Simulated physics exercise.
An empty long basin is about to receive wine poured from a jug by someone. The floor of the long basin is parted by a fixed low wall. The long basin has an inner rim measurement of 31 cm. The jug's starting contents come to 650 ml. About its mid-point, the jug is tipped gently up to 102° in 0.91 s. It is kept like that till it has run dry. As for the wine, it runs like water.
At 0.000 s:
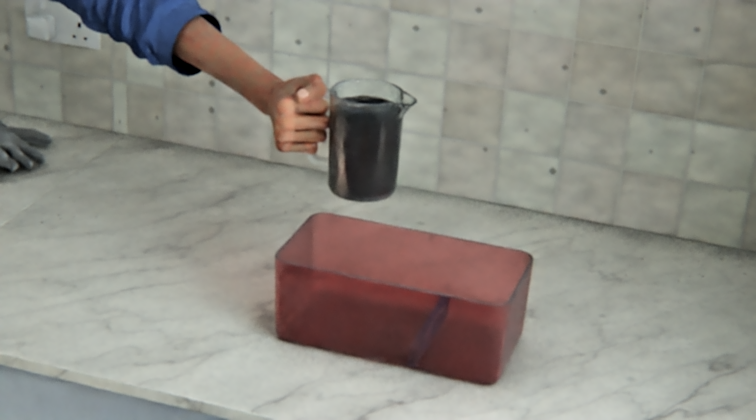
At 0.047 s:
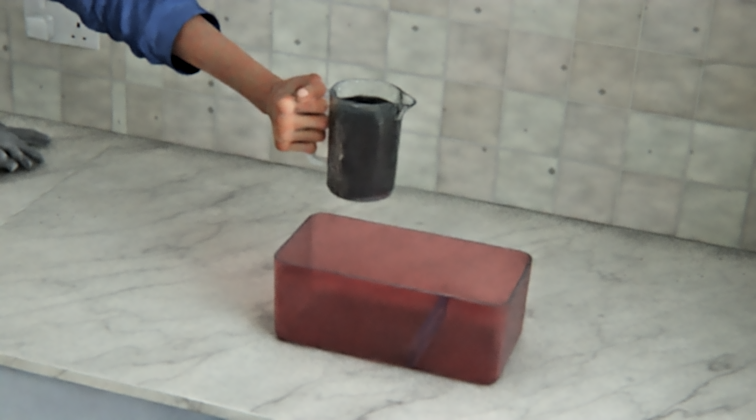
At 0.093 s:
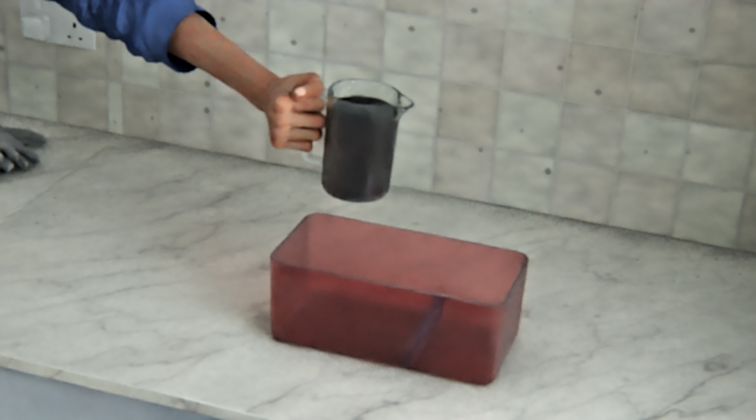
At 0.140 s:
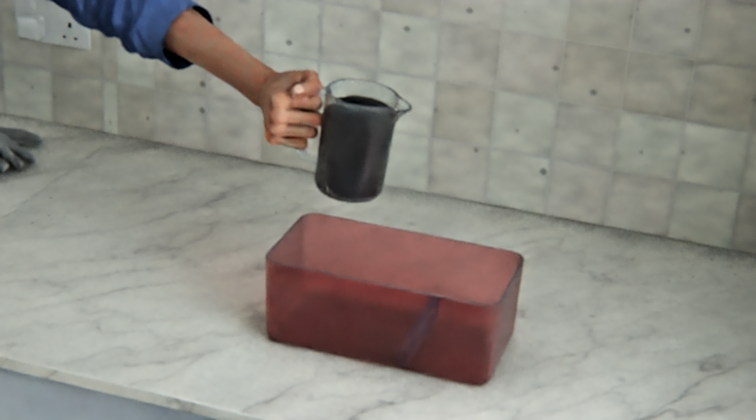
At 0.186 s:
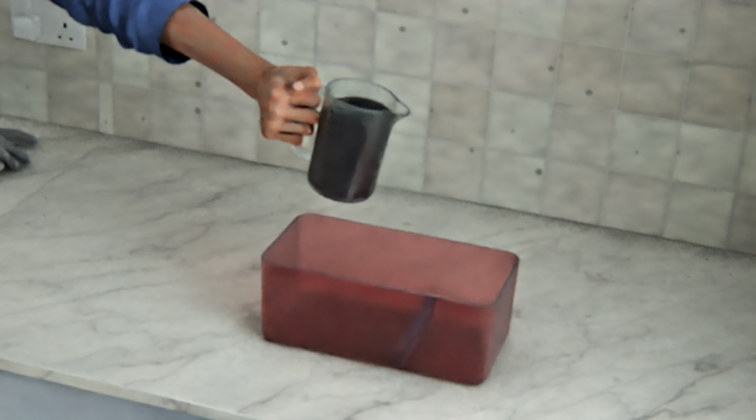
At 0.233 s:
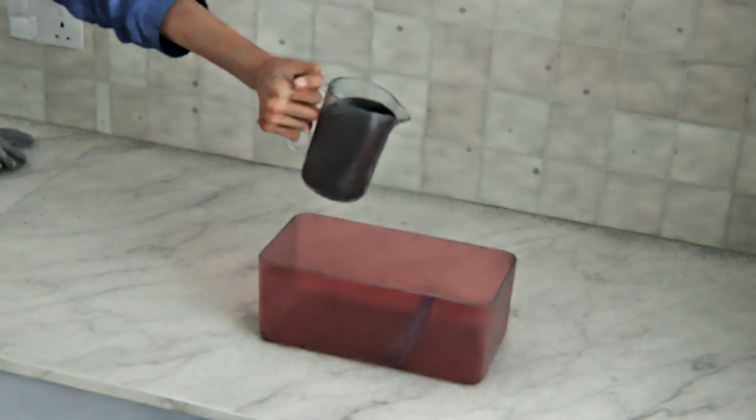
At the start, a hand in a blue sleeve holds a clear jug of dark liquid upright above a translucent red rectangular basin on a marble counter. The hand then gradually tilts the jug to the right, and by the end its spout leans modestly over the basin.
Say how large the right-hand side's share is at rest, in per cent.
Its share is roughly 73 per cent.
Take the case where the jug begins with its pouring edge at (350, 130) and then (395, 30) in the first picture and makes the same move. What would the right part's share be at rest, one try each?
Respectively 10 and 75 %.
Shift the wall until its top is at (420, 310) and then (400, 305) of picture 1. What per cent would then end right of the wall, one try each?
Roughly 90 per cent, then 90 per cent.
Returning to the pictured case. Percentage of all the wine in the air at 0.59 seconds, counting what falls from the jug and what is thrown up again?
Around 16 in a hundred.
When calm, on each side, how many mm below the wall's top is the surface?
I'd say some 24 mm on the left and some 0 mm on the right.
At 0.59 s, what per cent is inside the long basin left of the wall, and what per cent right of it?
About 0 % left, 3 % right.
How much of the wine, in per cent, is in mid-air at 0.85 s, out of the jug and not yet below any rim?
Close to 22 %.
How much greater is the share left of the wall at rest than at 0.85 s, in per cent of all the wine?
Roughly 22 percent.
After 0.59 s the tilt is 73° and 82 per cent is still to pour, 0 is left of the wall and 3 right of it.
After 0.85 s the tilt is 101° and 35 per cent is still to pour, 2 is left of the wall and 40 right of it.
After 1.12 s the tilt is 102° and 6 per cent is still to pour, 12 is left of the wall and 74 right of it.
After 1.41 s the tilt is 102° and 1 per cent is still to pour, 20 is left of the wall and 76 right of it.
In the end 25 per cent lies left of the wall, 73 right of it and 3 outside.
